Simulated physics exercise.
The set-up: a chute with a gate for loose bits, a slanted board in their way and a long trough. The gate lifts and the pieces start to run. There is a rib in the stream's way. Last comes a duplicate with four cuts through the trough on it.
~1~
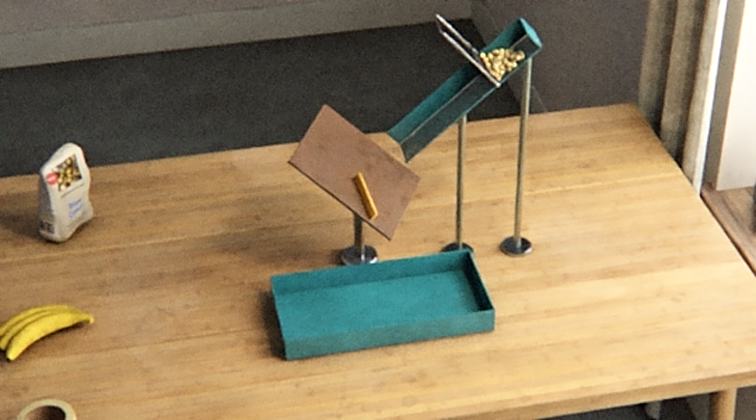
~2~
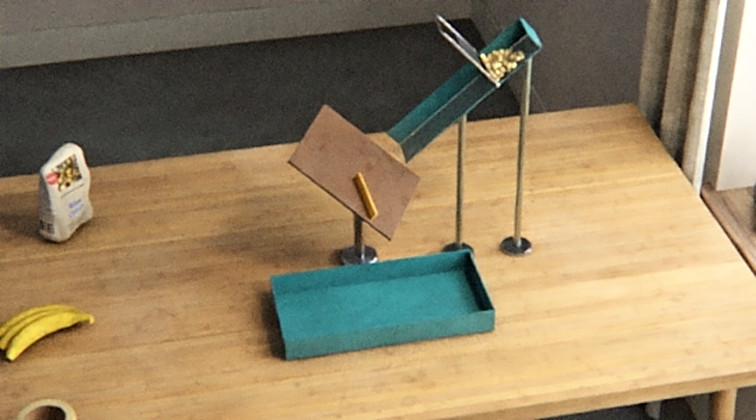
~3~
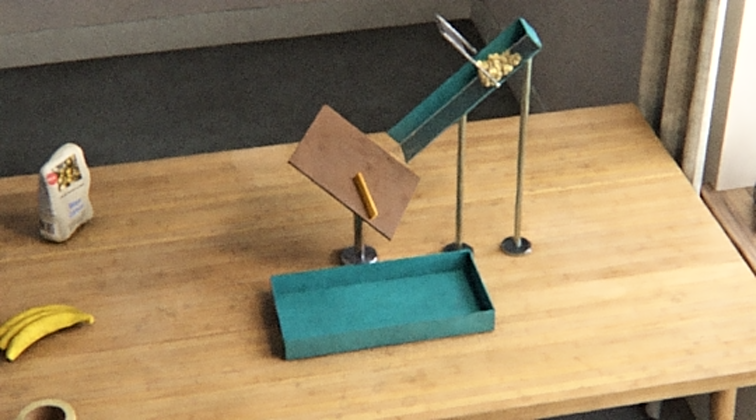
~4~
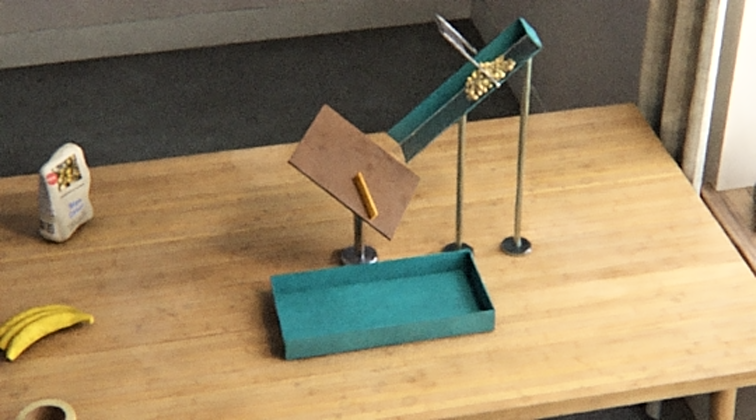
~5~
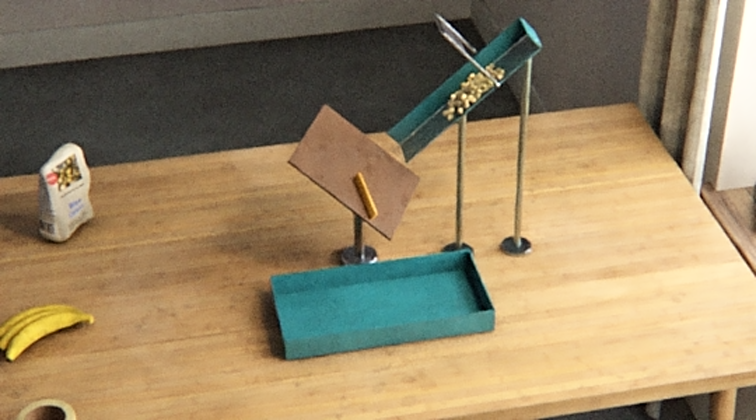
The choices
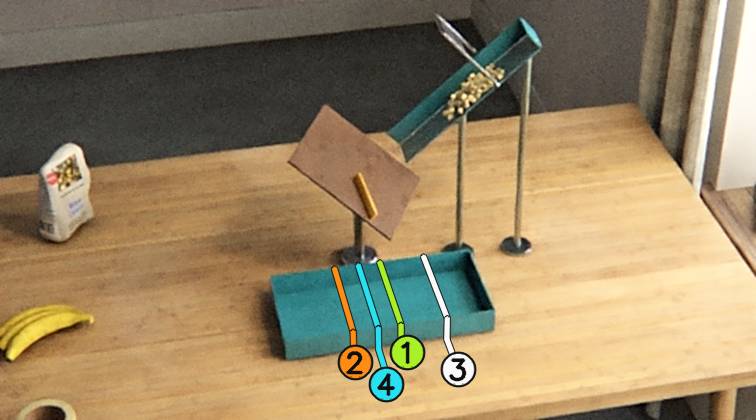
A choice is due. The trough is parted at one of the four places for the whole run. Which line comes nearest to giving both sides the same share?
3.
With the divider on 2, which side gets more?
The right side.
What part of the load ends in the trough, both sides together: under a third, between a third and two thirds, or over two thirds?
About that: Between a third and two thirds.
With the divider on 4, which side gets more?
Right.
On the marked copy, line 1 crosses the front rim at (400, 324); line 2 crosses the front rim at (352, 330); line 3 crosses the front rim at (447, 317); line 4 crosses the front rim at (378, 327).
With 1, of what is caught, none on the left of the divider, all on the right.
With 2, of what is caught, none on the left of the divider, all on the right.
With 3, of what is caught, about half on the left of the divider, about a third on the right.
With 4, of what is caught, none on the left of the divider, all on the right.
